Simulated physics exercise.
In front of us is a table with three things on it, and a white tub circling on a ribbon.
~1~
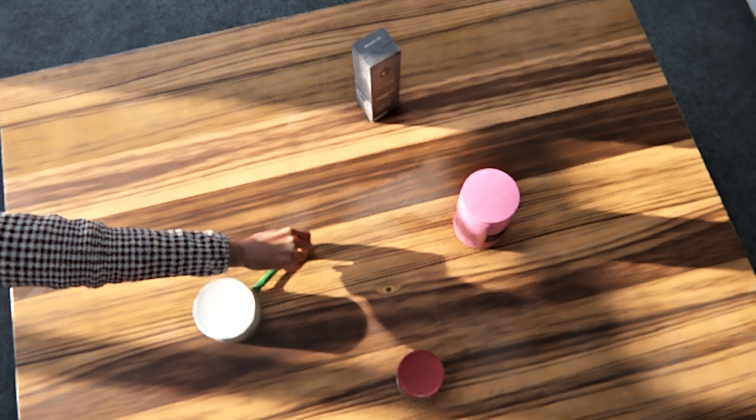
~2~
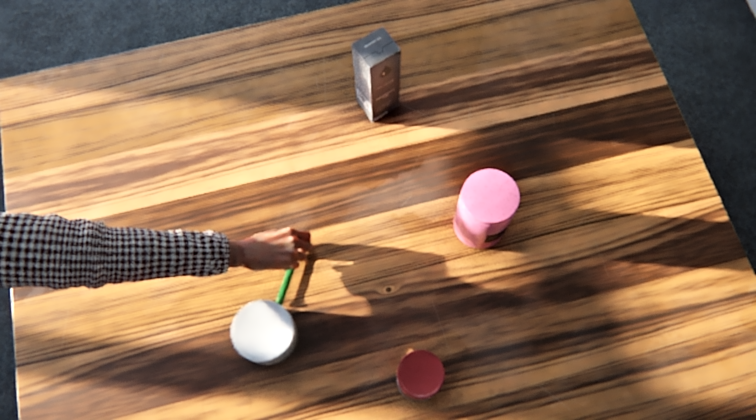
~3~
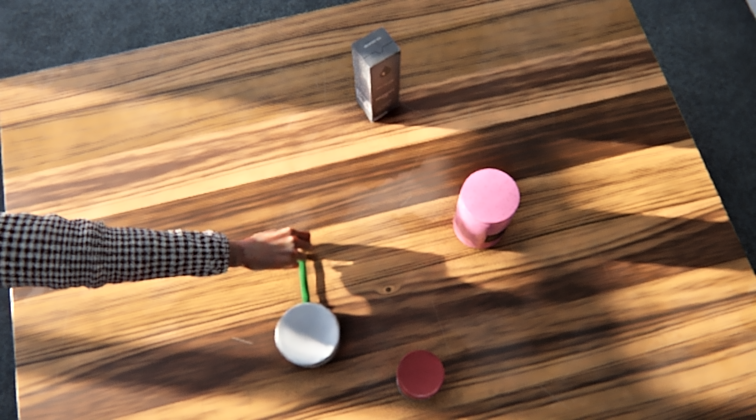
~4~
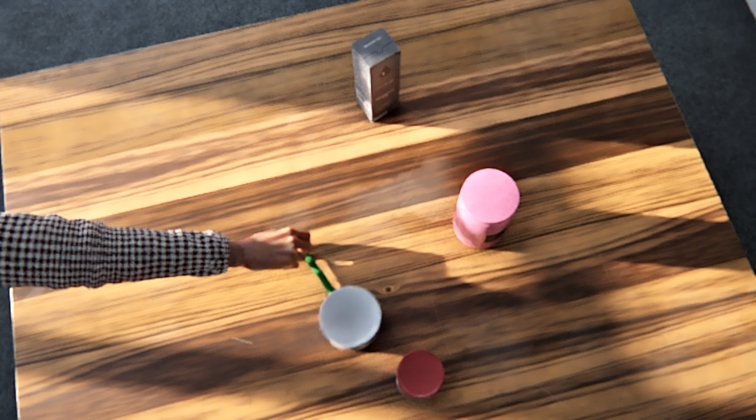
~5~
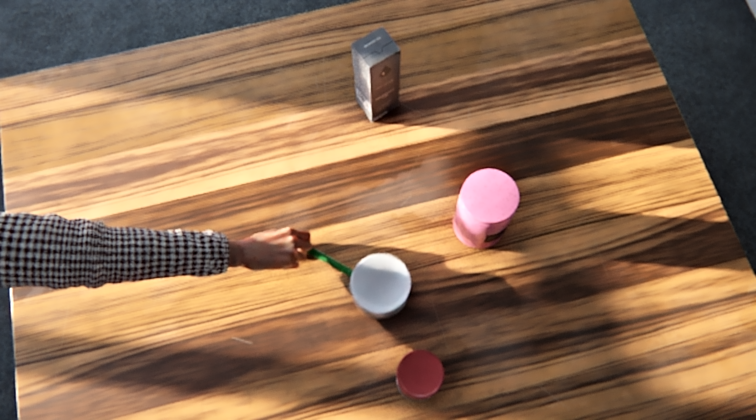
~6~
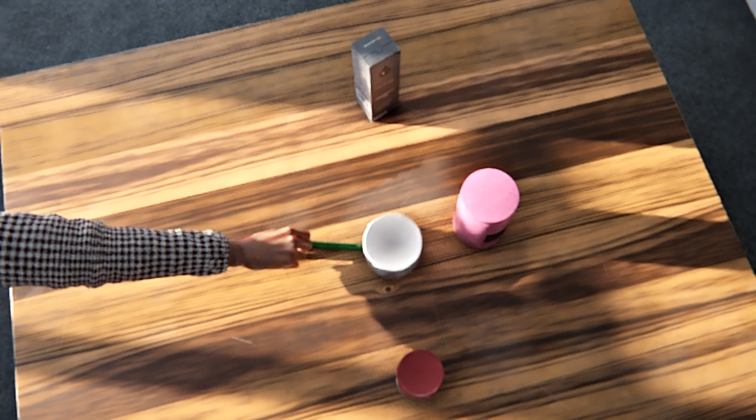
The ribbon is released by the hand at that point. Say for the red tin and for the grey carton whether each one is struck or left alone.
Red tin: Left alone; grey carton: Struck.
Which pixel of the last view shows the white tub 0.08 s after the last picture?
At that time it is around pixel (386, 172).
Then, 0.08 s later than the last view, tub near (386, 172).
Then, 0.20 s later than the last view, tub near (387, 129); grey carton pushed aside.
Finally, tub near (389, 131); grey carton pushed aside. The red tin stays untouched and the grey carton gets hit.
